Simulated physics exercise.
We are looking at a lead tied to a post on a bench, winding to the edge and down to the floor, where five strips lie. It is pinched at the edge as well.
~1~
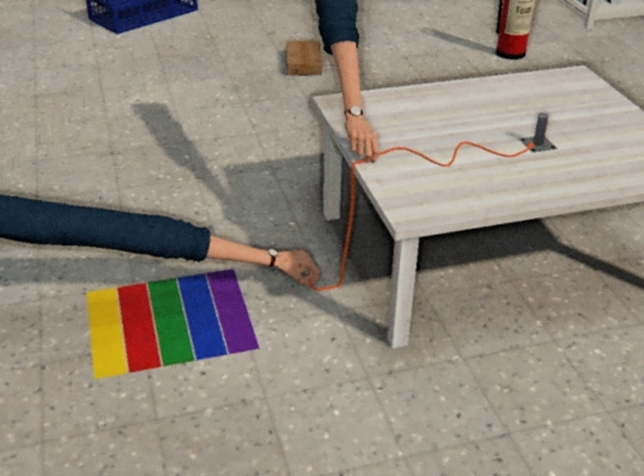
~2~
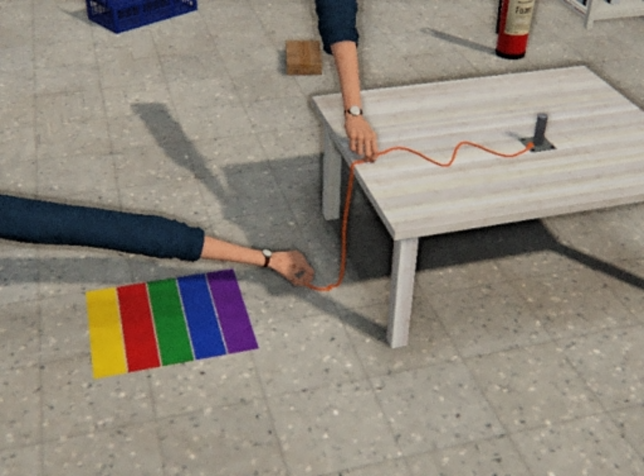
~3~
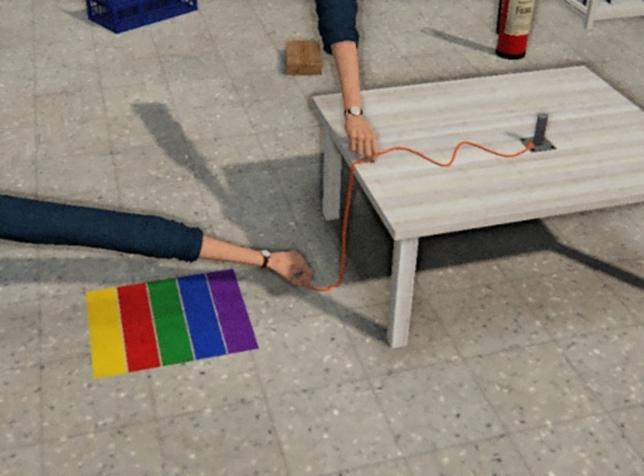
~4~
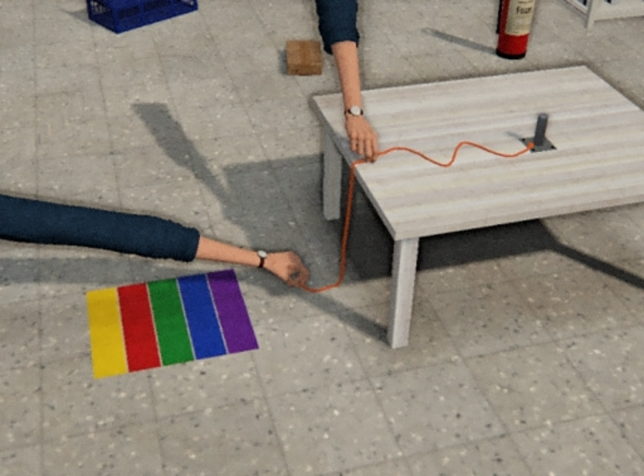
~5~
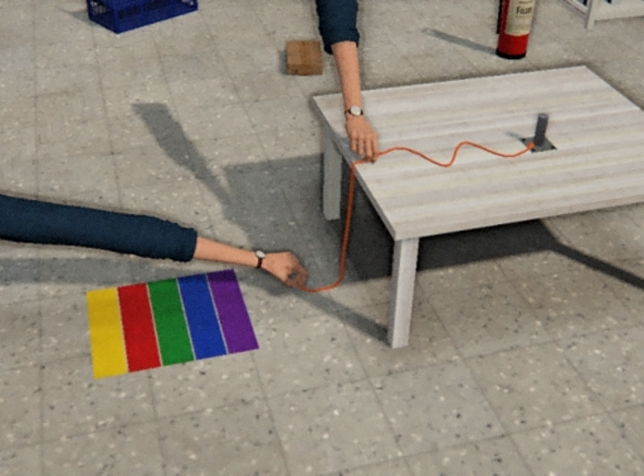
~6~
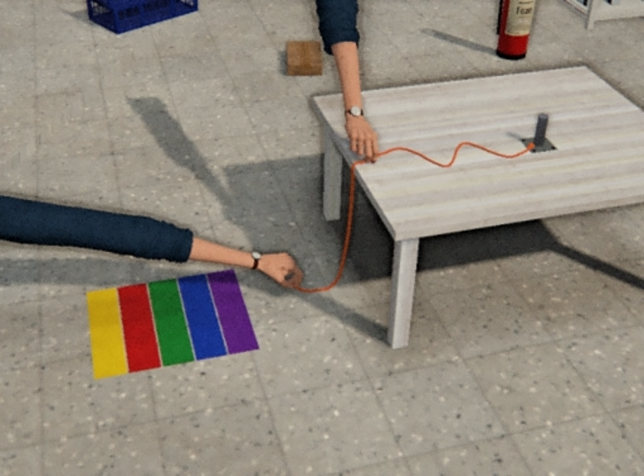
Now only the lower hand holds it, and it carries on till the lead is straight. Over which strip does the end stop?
The end stops over the red strip.
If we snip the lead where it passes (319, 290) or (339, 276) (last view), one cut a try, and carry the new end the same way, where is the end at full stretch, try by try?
The places are (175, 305) and (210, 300).
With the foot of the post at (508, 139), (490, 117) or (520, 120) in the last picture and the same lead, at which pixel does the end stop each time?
In that order: (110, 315), (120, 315) and (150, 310).
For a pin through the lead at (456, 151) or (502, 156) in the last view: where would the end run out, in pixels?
Near (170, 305) and (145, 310).
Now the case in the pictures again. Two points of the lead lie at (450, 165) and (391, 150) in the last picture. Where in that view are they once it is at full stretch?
Near (404, 159) and (338, 178).
A little later, end near (198, 301); over blue.
Next, end near (159, 308); over green.
When it is tight, end near (136, 312); over red. It gets as far as the red strip.
